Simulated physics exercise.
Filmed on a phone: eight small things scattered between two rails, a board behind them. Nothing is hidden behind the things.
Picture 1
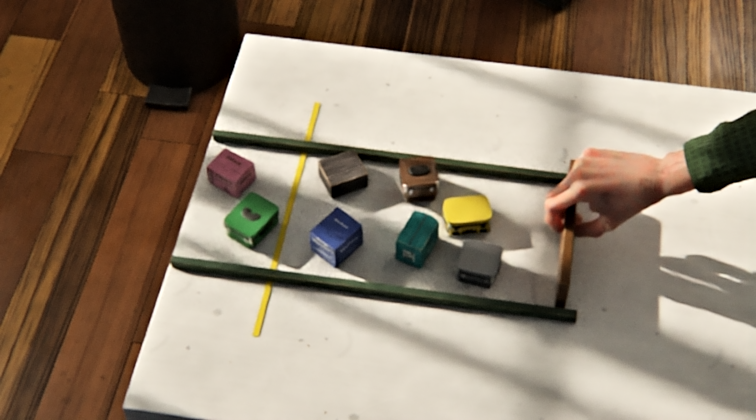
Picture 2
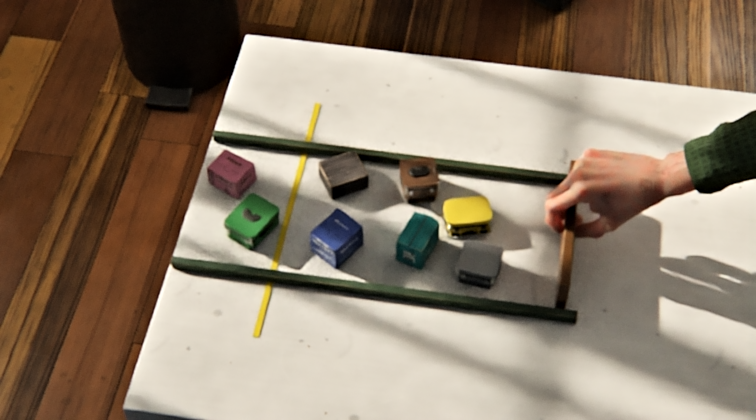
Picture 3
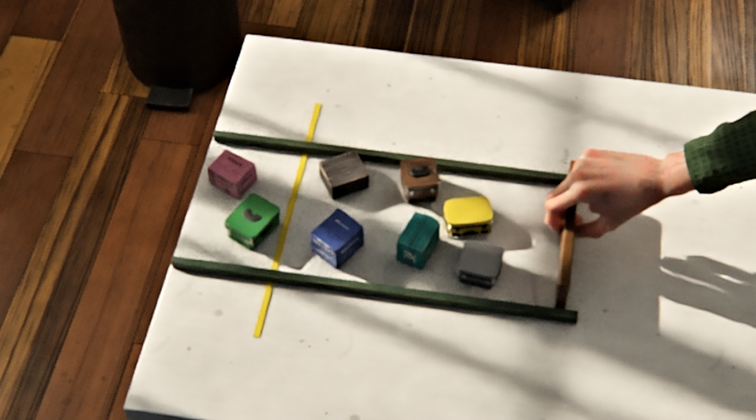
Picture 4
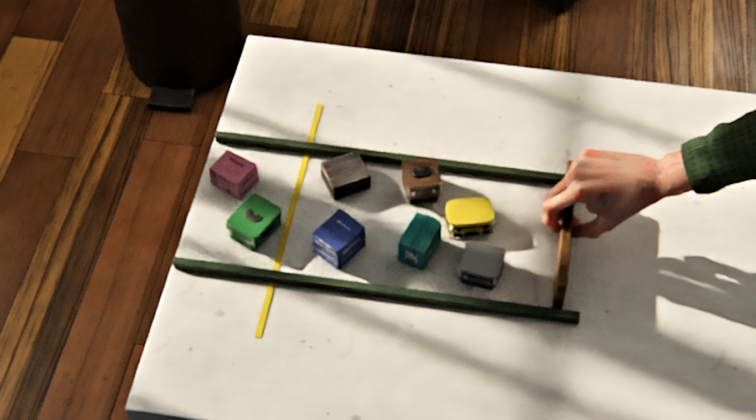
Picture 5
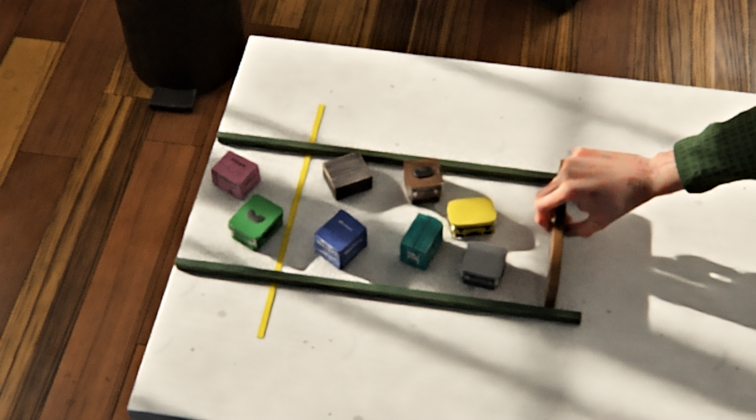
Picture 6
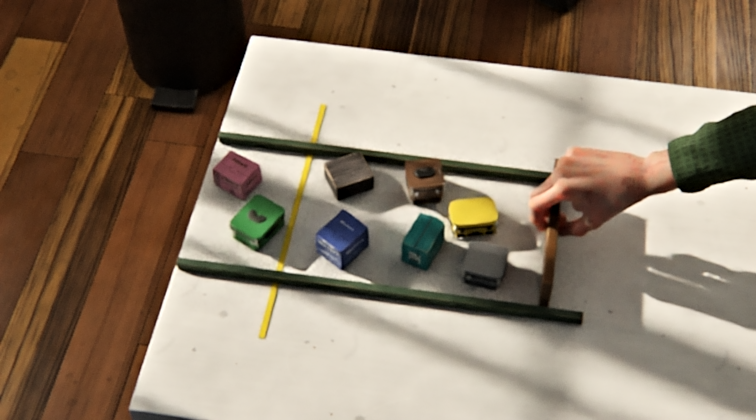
On a white tabletop, a hand slides a wooden board slightly left between green rails, toward small colourful blocks that stay still.
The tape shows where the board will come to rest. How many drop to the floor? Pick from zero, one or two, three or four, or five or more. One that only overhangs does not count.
As it turns out, the number that fall off is one or two.
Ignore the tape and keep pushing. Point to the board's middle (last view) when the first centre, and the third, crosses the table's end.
Its middle is around (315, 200) and later (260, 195).
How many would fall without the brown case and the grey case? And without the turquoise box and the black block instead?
It would be 0 and 0.
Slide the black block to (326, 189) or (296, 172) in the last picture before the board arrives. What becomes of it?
In that order, it survives; survives.
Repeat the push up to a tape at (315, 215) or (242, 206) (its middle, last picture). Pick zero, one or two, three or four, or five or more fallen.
In that order: Not one; more than four.
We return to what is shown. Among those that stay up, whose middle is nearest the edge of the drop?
The blue box.
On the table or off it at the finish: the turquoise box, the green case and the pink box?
The turquoise box is kept; the green case goes over; the pink box holds on.
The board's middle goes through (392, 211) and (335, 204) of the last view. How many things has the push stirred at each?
6 and 7.
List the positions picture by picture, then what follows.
In the first picture, pink box (231, 173); green case (252, 221); black block (343, 174); board (567, 233); tape (289, 211).
In the second picture, green case (253, 223); turquoise box (418, 240).
In the third picture, black block (344, 175); blue box (337, 239).
In the fourth picture, pink box (234, 175); brown case (421, 180).
In the fifth picture, green case (257, 224); board (557, 233).
In the sixth picture, pink box (237, 175); green case (258, 224); black block (349, 176); board (552, 232); tape (295, 212).
Early on, none off yet; pink box at rest near (237, 175); green case at rest near (258, 224); black block at rest near (349, 176).
A while later, none off yet; pink box at rest near (237, 175); green case moving near (250, 221); black block travelled about its own width near (324, 170).
Finally, the number that fall off is one or two; lost, green case.
